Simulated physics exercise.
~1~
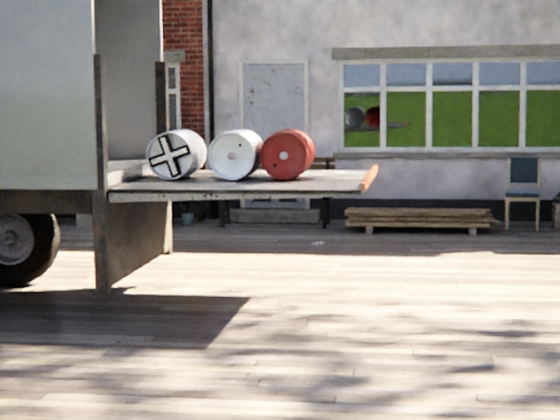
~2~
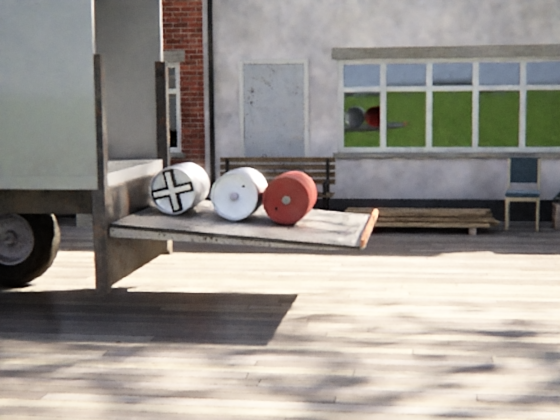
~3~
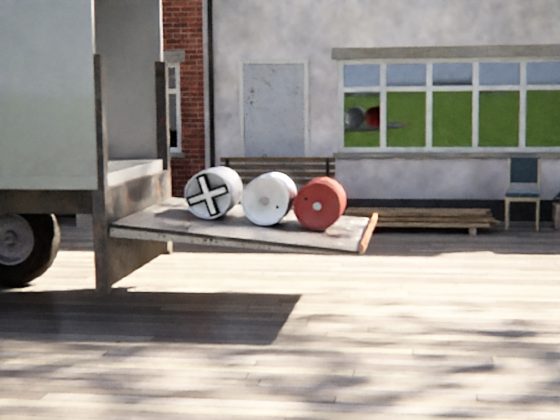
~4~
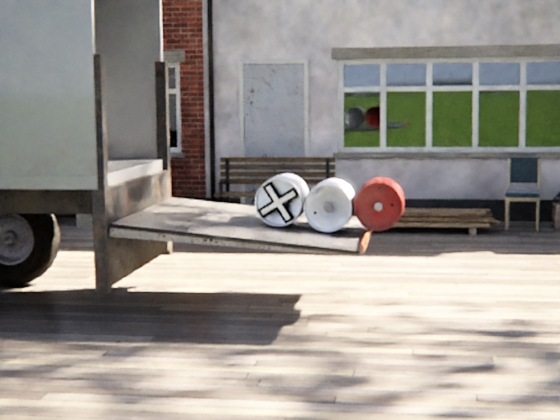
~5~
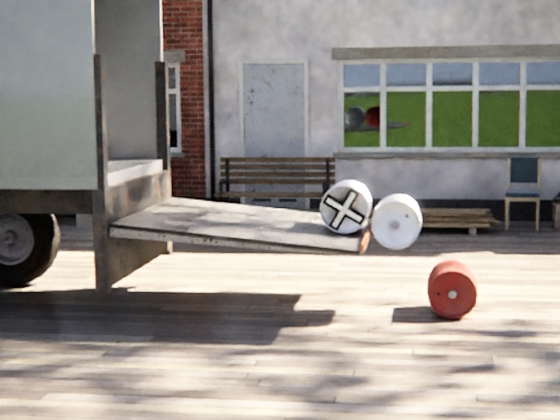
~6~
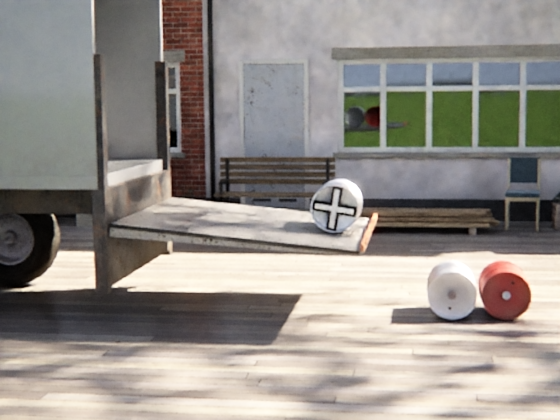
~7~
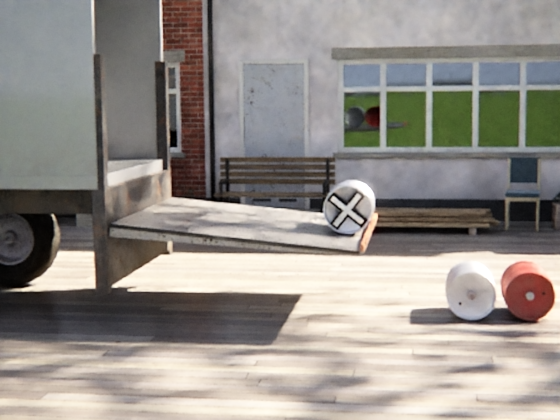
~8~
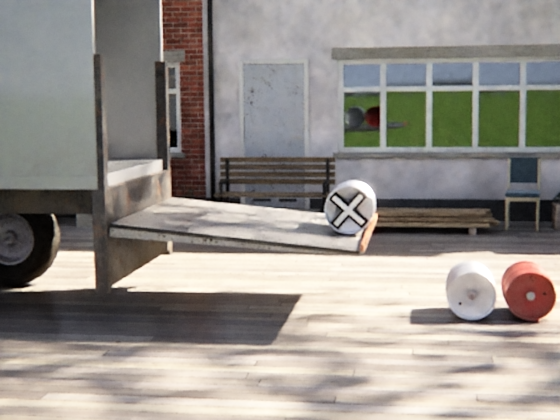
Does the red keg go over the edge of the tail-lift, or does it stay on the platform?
The red keg goes over the stop at the edge and drops off the tail-lift. It ends up at rest on the ground to the right.
